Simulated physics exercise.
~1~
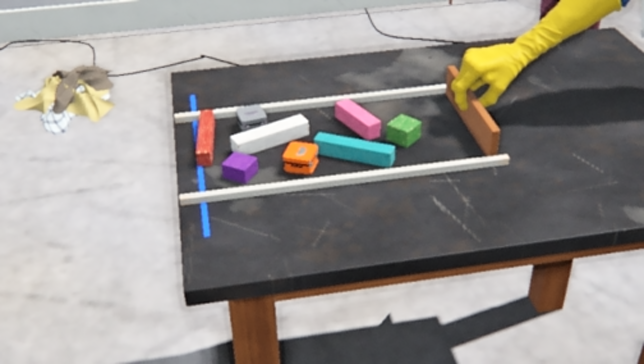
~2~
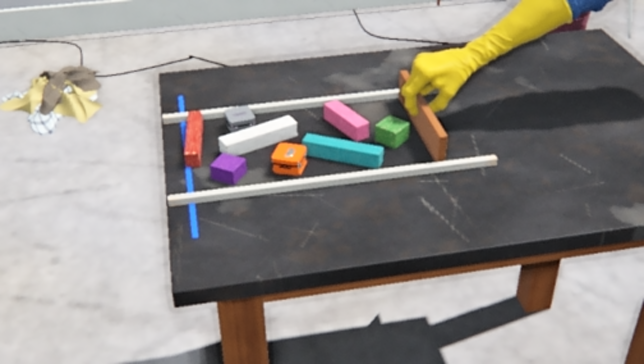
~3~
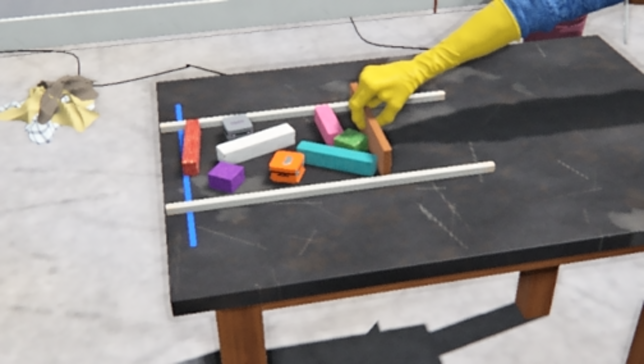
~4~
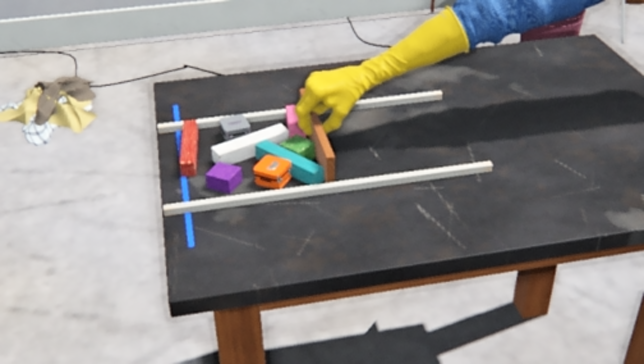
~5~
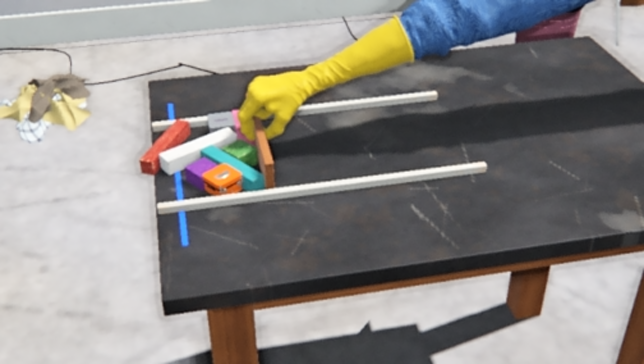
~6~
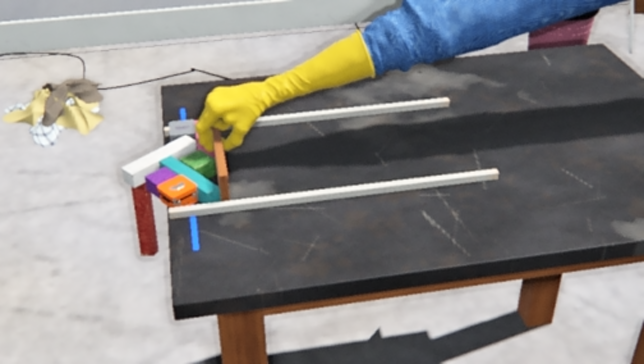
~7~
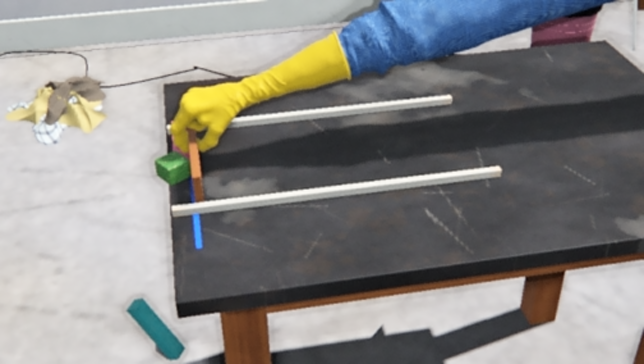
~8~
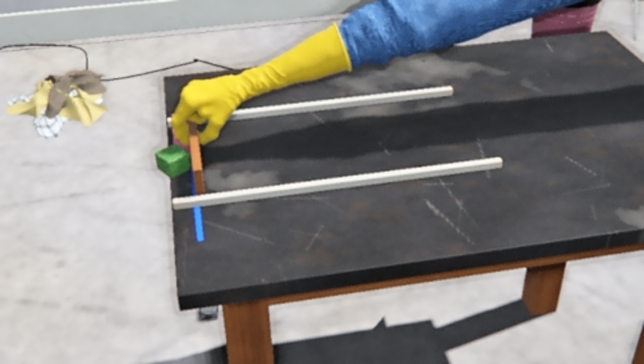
A yellow-gloved hand in a blue sleeve holds an upright brown board at the right end of two white rails on a dark table, viewed from above at an angle by a slightly swaying camera. Between the rails lie red, grey, white, purple, orange, pink, turquoise and green pieces, with blue tape near the left edge. The hand slides the board left, gathering the pieces and pushing them across the tape. The red bar tips over the edge, then others drop, the turquoise bar falling below. The board halts by the tape, with the green block still perched at the edge.
